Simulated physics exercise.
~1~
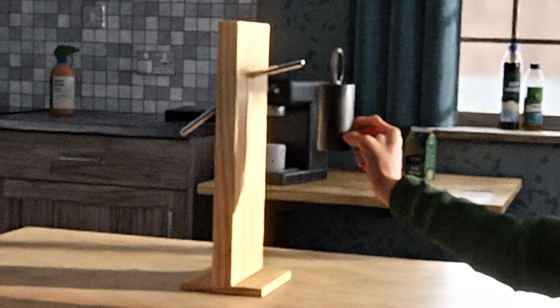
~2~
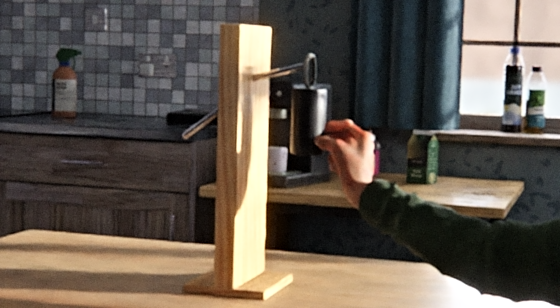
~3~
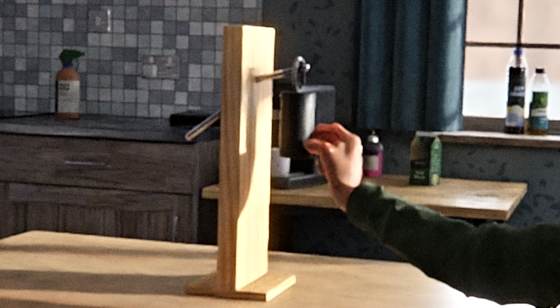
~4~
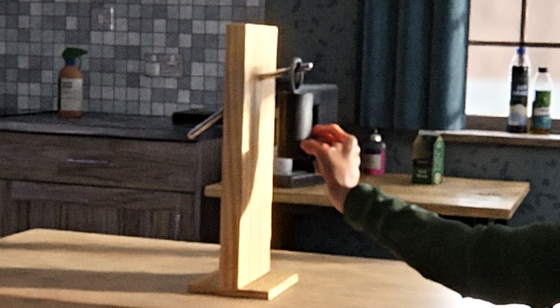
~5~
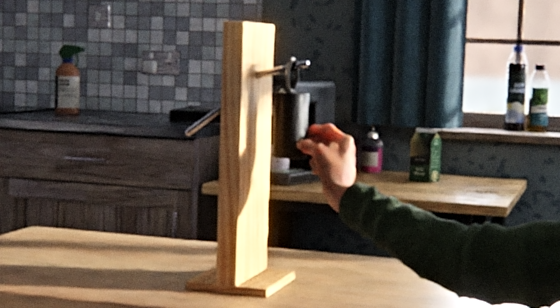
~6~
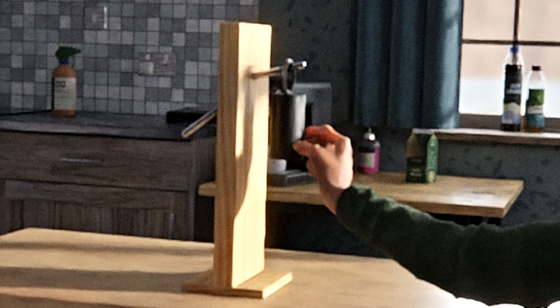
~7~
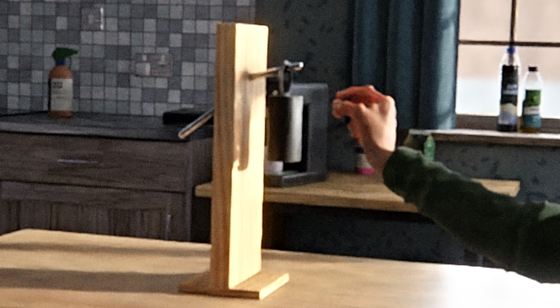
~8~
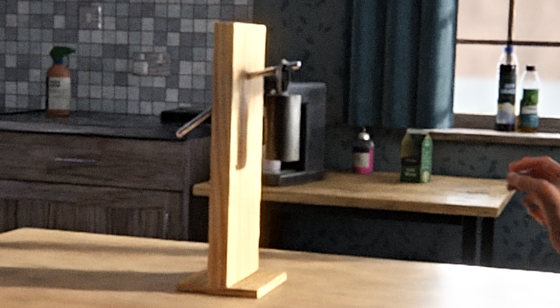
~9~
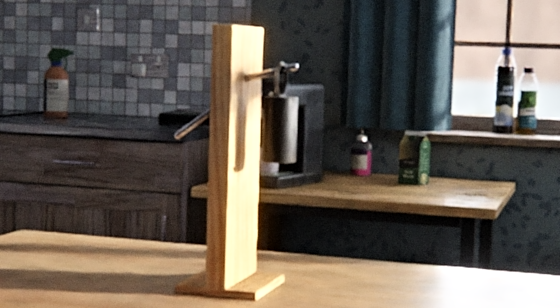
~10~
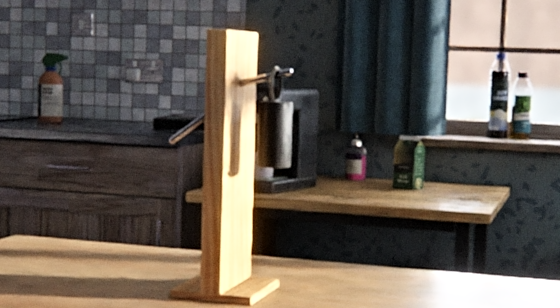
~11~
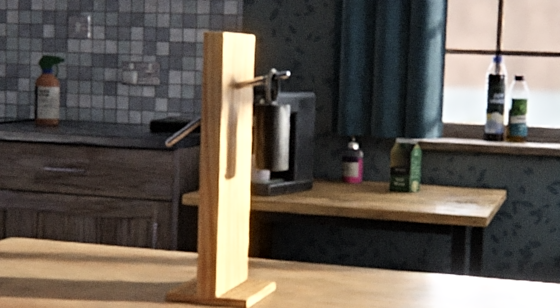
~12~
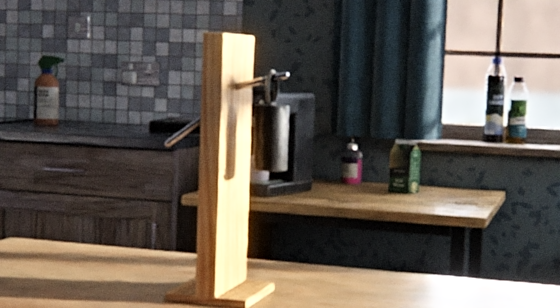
A black lantern, held by a hand reaching in from the right, moves a short way left toward a peg on an upright wooden stand. The stand rests on a table in a kitchen, with a tiled wall behind it and bottles near a curtained window. The fingers linger beside the lantern as its top ring settles over the peg. Then the hand lets go, draws back to the right and leaves the view. The lantern stays hooked, hanging still beneath the peg, while the view sways slightly.
